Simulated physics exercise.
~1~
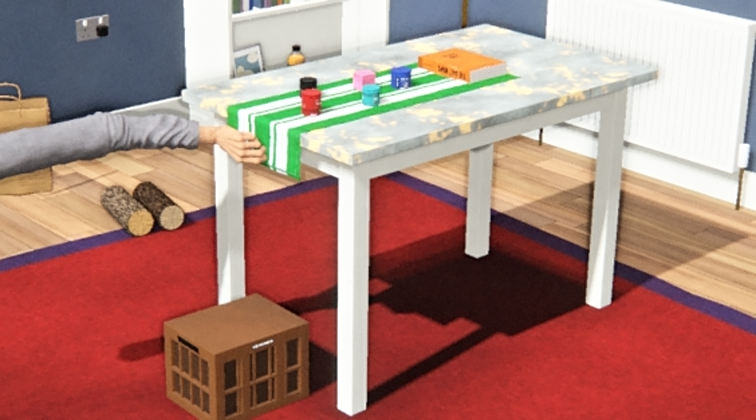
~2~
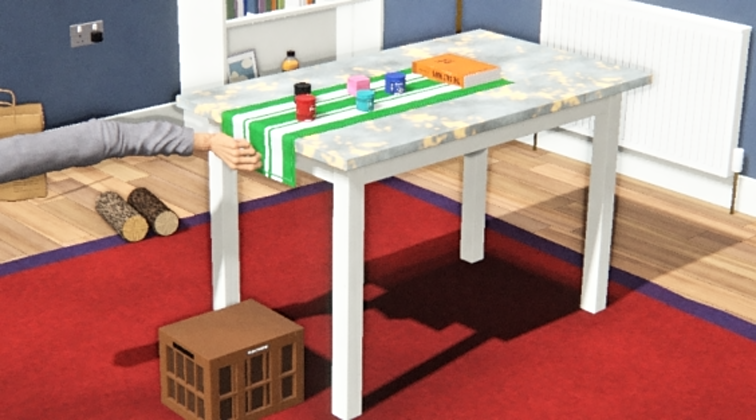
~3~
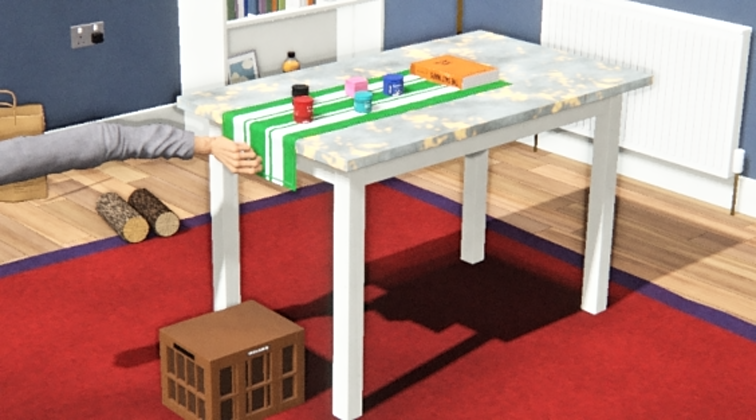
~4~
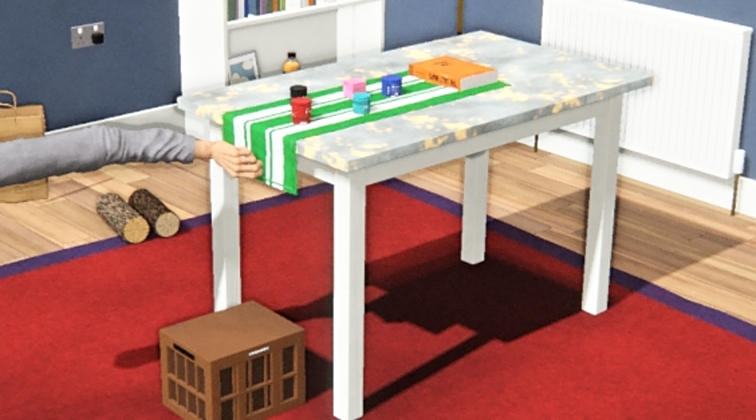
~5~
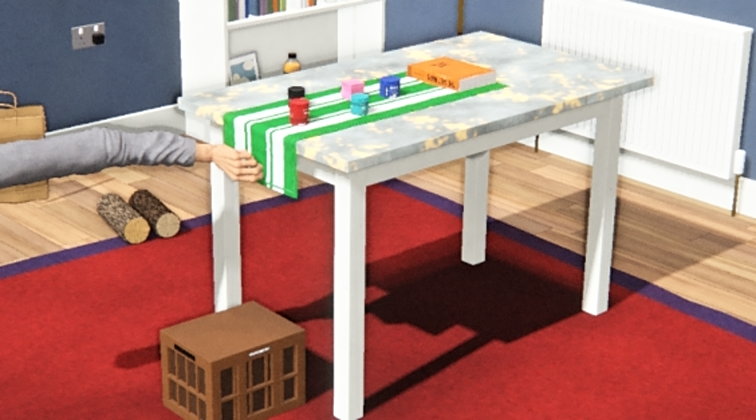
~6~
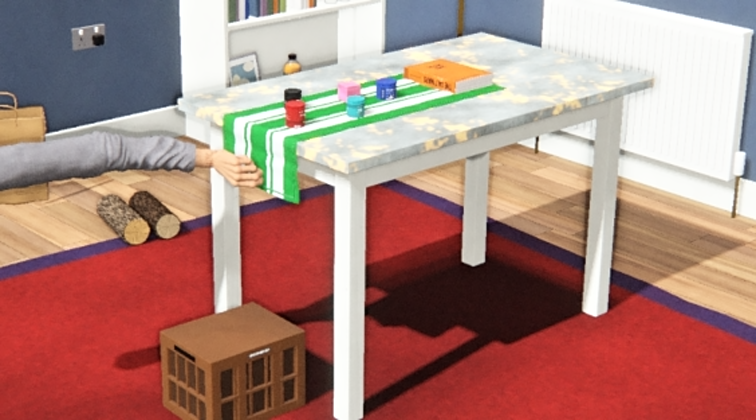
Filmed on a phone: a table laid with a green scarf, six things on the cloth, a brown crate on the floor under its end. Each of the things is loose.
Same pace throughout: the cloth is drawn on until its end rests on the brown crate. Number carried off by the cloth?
Well, the number that leaves the top comes to exactly four there.
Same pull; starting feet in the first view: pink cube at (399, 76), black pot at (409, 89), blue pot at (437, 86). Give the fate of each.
Pink cube: Still up. Black pot: Still up. Blue pot: Still up.
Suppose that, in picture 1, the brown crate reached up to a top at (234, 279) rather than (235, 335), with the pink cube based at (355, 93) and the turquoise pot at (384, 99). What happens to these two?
Outcome: Pink cube keeps its perch; turquoise pot keeps its perch.
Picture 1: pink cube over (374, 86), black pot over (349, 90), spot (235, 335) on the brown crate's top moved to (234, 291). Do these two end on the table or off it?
As for the pink cube, it stays in place; as for the black pot, it stays in place.
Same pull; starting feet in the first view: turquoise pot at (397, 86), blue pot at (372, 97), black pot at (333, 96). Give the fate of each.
The turquoise pot remains up, the blue pot is carried off, the black pot goes over.
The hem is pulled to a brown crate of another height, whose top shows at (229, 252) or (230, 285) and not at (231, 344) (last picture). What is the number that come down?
The count would be 1 and then 2.
A little later, hem near (259, 257); red pot and black pot gone.
Next, hem near (258, 307); red pot, black pot and turquoise pot gone.
When it is over, hem on the crate; red pot, black pot, turquoise pot and pink cube gone. It carries off four.
